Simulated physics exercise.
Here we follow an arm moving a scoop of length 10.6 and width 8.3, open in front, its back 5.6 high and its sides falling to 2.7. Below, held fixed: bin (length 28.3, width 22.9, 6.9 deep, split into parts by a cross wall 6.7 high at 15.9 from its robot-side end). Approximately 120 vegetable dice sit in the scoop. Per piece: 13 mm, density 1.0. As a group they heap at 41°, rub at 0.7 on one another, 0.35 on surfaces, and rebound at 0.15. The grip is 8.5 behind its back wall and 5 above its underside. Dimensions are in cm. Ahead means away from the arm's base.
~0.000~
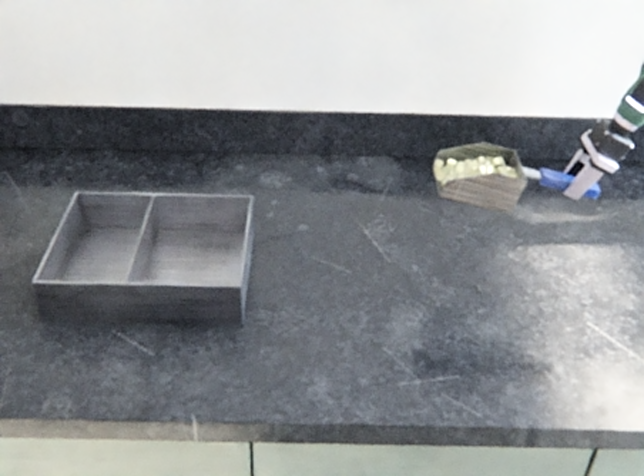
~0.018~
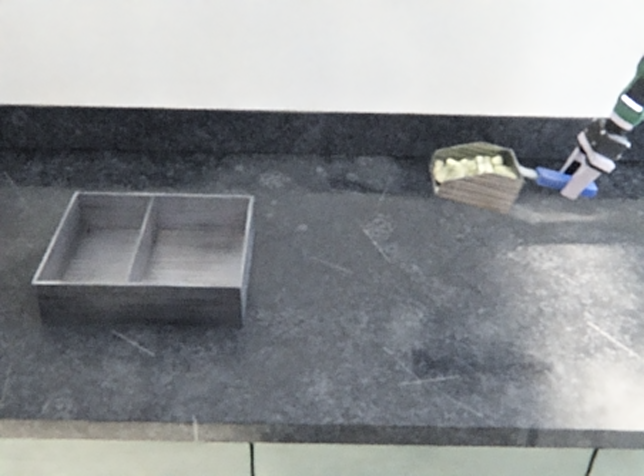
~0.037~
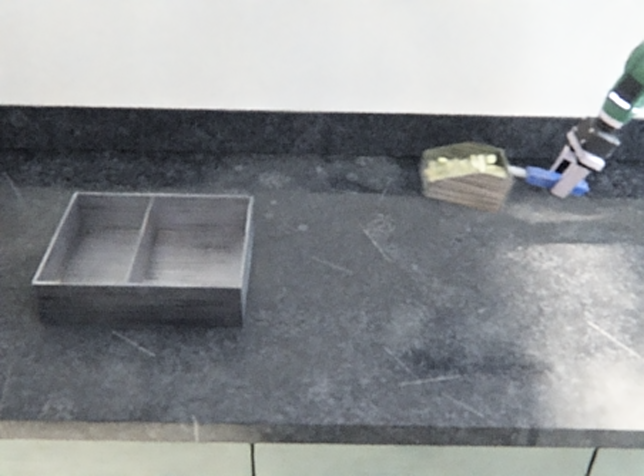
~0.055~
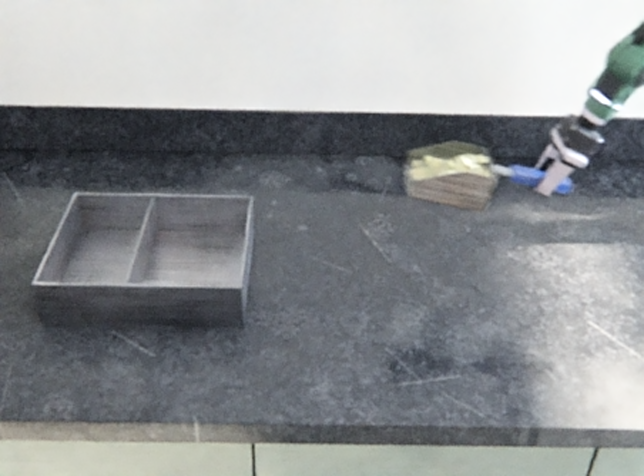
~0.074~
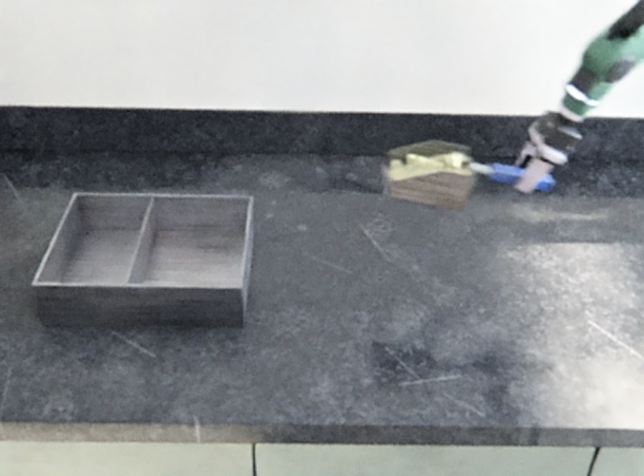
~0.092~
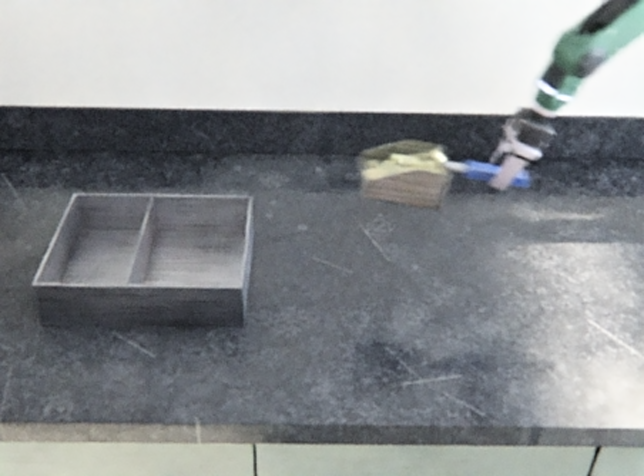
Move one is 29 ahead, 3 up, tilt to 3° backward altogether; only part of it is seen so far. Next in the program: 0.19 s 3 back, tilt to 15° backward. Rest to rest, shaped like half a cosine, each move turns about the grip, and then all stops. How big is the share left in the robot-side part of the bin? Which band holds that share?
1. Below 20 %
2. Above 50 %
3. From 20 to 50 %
(1) Below 20 %.
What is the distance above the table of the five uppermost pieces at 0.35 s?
Roughly 18 cm high.
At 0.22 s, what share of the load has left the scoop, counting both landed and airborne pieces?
Roughly 30 per cent by then.
After 0.22 s, tilted 3° backward, highest piece 21 above the table; 87 on the scoop, 38 in flight or on a rim.
After 0.35 s, tilted 12° backward, highest piece 18 above the table; 52 in the far-side part, 2 on the table or floor, 71 in flight or on a rim.
After 0.61 s, tilted 15° backward, highest piece 4 above the table; 110 in the far-side part, 12 on the table or floor, 3 in the robot-side part.
After 1.66 s, tilted 15° backward, highest piece 4 above the table; 110 in the far-side part, 12 on the table or floor, 3 in the robot-side part.
At rest, 110 in the far-side part, 12 on the table or floor, 3 in the robot-side part. That is 2 % in the robot-side part of the bin.
